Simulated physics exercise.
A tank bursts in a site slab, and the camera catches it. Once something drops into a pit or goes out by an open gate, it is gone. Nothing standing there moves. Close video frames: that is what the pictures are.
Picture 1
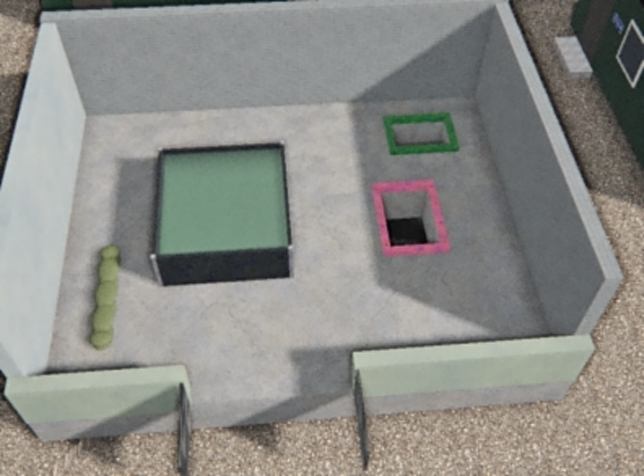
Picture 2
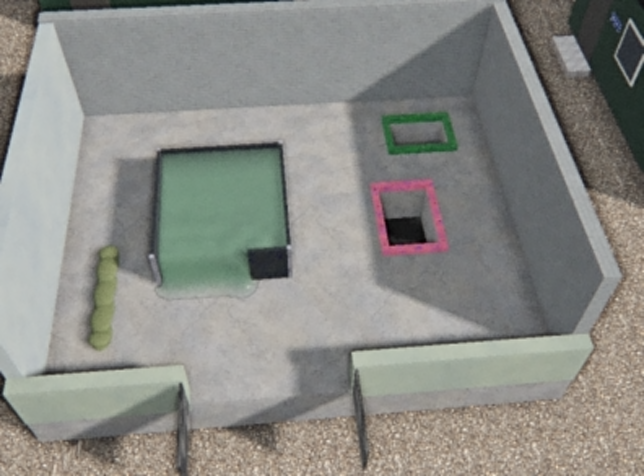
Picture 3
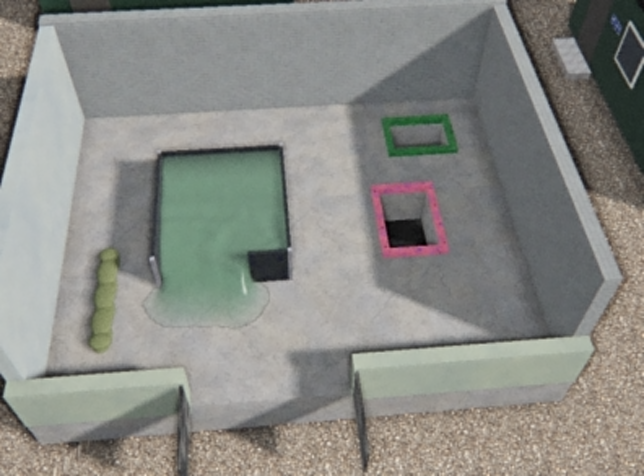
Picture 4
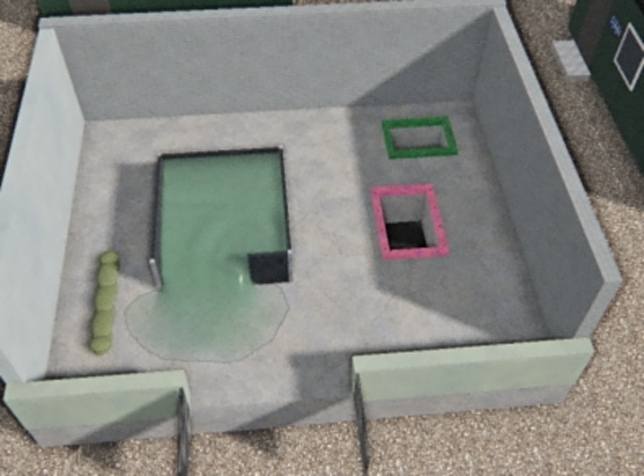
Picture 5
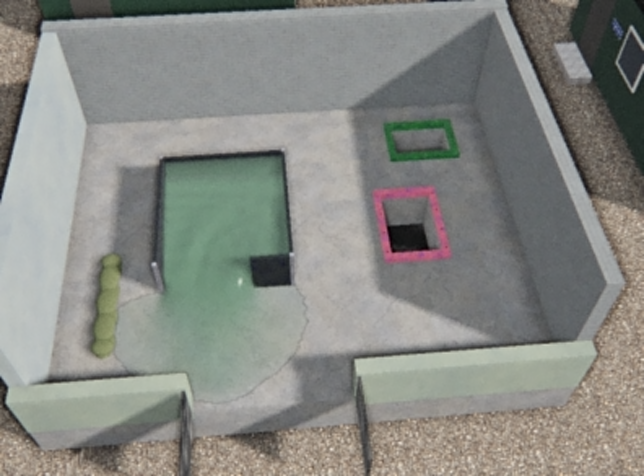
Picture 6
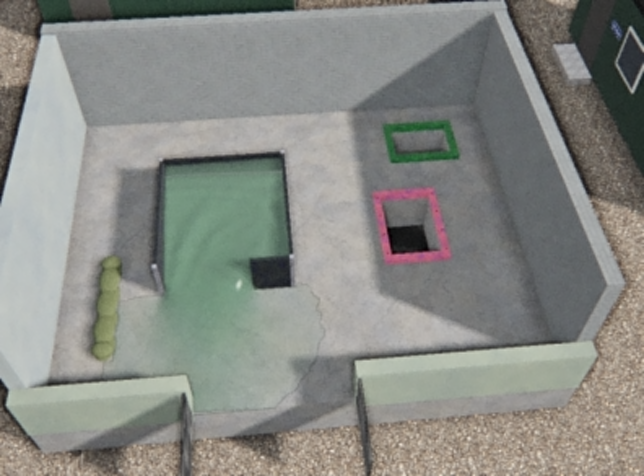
A dark-framed tank of green water stands left of centre on a grey walled slab, seen from high above, with gravel outside. A row of rounded olive-green shapes lies to its left, pink-edged and green-edged rectangular pits sit to its right, and pale green walls flank a front gap. Water pours from the tank's front, spreading in a widening rounded sheet toward the near wall, while the view shifts very slightly.
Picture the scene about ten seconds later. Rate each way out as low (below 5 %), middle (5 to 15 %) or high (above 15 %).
Ratings - gate: High; green pit: Low; pink pit: Low.
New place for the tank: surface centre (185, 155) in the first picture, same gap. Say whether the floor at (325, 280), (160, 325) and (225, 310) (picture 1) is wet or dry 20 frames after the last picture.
Checking the three spots, I get high and dry, swamped, swamped.
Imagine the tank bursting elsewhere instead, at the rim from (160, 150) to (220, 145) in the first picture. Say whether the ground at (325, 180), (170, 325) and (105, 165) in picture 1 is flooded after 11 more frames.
Listed in order, they come out without a puddle, without a puddle and sitting in a pool.
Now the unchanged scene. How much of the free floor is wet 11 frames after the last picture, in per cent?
That's roughly 20 per cent.
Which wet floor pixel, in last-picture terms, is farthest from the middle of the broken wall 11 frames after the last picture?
At roughly (441, 378).
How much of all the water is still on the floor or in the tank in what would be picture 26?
Near 70 in a hundred.
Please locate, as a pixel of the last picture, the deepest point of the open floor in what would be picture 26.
It will be deepest around (57, 410).
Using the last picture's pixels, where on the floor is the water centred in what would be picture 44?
Estimate: (178, 260).
A moment on, water covers 15 % of the floor; the gate 7 %, the green pit 0 %, the pink pit 0 %.
Next, water covers 20 % of the floor; the gate 17 %, the green pit 0 %, the pink pit 0 %.
Then, water covers 30 % of the floor; the gate 29 %, the green pit 0 %, the pink pit 0 %.
Later, water covers 45 % of the floor; the gate 42 %, the green pit 0 %, the pink pit 0 %.
In the end, water covers 65 % of the floor; the gate 52 %, the green pit 0 %, the pink pit 0 %.
